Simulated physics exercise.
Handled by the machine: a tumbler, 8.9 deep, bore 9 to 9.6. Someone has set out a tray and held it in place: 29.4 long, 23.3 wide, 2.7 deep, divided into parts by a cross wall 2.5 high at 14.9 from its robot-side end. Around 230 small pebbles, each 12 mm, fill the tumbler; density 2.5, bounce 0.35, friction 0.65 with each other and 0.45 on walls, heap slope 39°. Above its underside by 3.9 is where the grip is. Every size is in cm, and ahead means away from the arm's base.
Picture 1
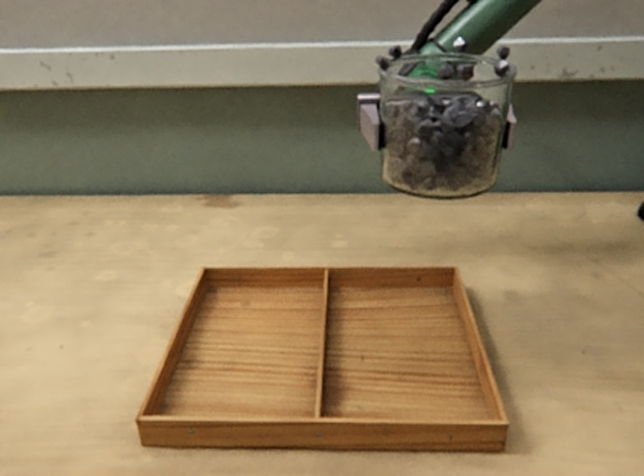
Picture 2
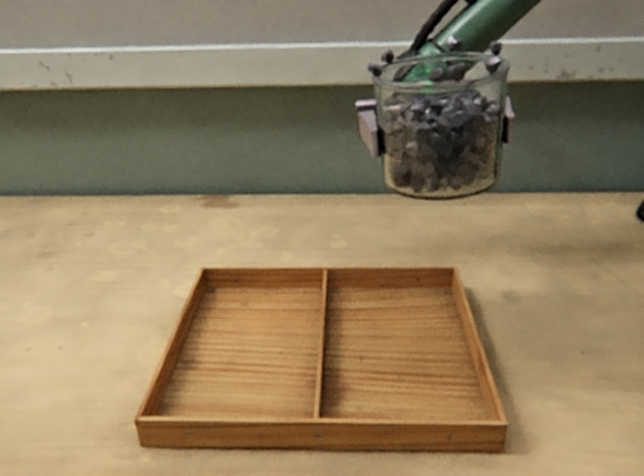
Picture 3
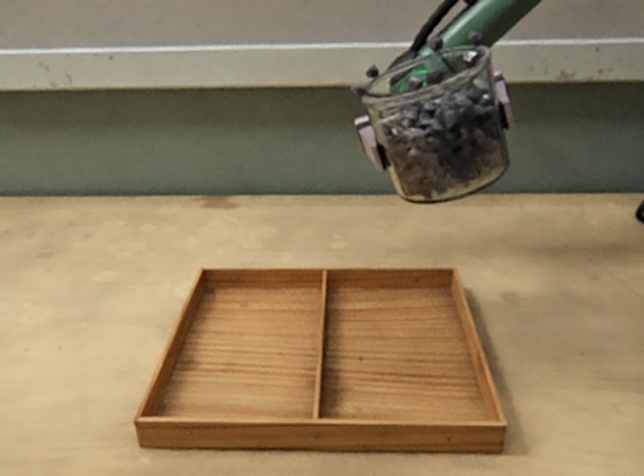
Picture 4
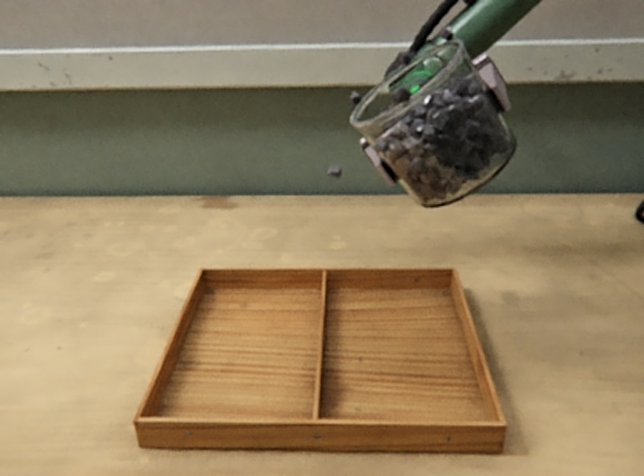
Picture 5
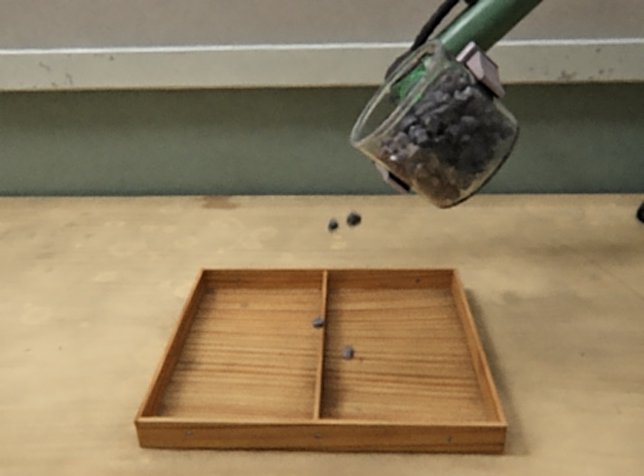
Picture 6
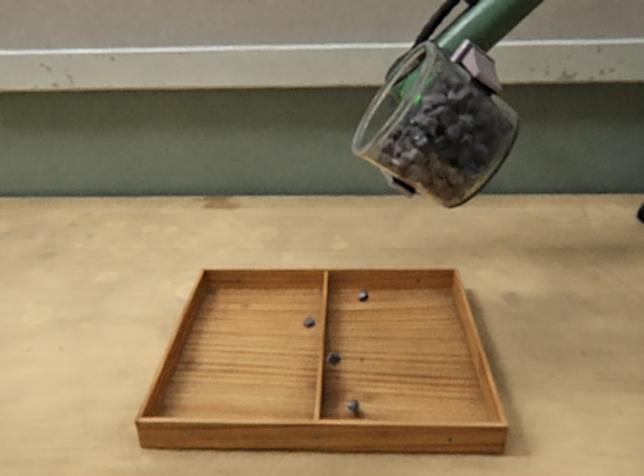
At first, a green robot arm holds a clear tumbler of small dark pebbles upright above a divided wooden tray. The arm then tilts the tumbler steadily to the left, and a few pebbles drop from its rim. By the end, four lie scattered in the tray, while most remain in the tumbler.
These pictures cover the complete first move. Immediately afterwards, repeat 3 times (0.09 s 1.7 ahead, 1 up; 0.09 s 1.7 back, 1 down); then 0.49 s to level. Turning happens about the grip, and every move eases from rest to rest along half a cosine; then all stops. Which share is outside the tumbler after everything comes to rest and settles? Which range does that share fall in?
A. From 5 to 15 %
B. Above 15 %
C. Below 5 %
From 5 to 15 % (A).
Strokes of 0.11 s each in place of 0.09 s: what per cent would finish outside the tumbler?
It would come to roughly 5 %.
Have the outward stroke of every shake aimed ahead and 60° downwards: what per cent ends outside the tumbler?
Close to 0 in a hundred.
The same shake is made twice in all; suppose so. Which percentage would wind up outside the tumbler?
5 %.
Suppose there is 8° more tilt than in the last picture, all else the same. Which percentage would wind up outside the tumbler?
Around 20 in a hundred, I'd say.
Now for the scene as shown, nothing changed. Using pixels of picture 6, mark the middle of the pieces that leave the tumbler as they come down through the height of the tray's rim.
Look at roughly (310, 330) in the last picture.
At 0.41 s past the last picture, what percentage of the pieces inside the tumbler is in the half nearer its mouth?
Some 45 percent is in that half.
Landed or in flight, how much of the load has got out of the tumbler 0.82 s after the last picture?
I'd put it at some 10 percent up to then.
Then, 0.41 s after the last picture, tilted 55° forward, highest piece 26 above the table; 223 in the tumbler, 3 in the robot-side part, 1 in the far-side part, 7 in flight or on a rim.
Then, 0.82 s after the last picture, tilted 21° forward, highest piece 27 above the table; 215 in the tumbler, 11 in the far-side part, 8 in the robot-side part.
Then, 1.23 s after the last picture, level, highest piece 28 above the table; 215 in the tumbler, 11 in the far-side part, 8 in the robot-side part.
Then, 2.28 s after the last picture, level, highest piece 28 above the table; 215 in the tumbler, 11 in the far-side part, 8 in the robot-side part.
Final count, 215 in the tumbler, 11 in the far-side part, 8 in the robot-side part. That is 8 % outside the tumbler.
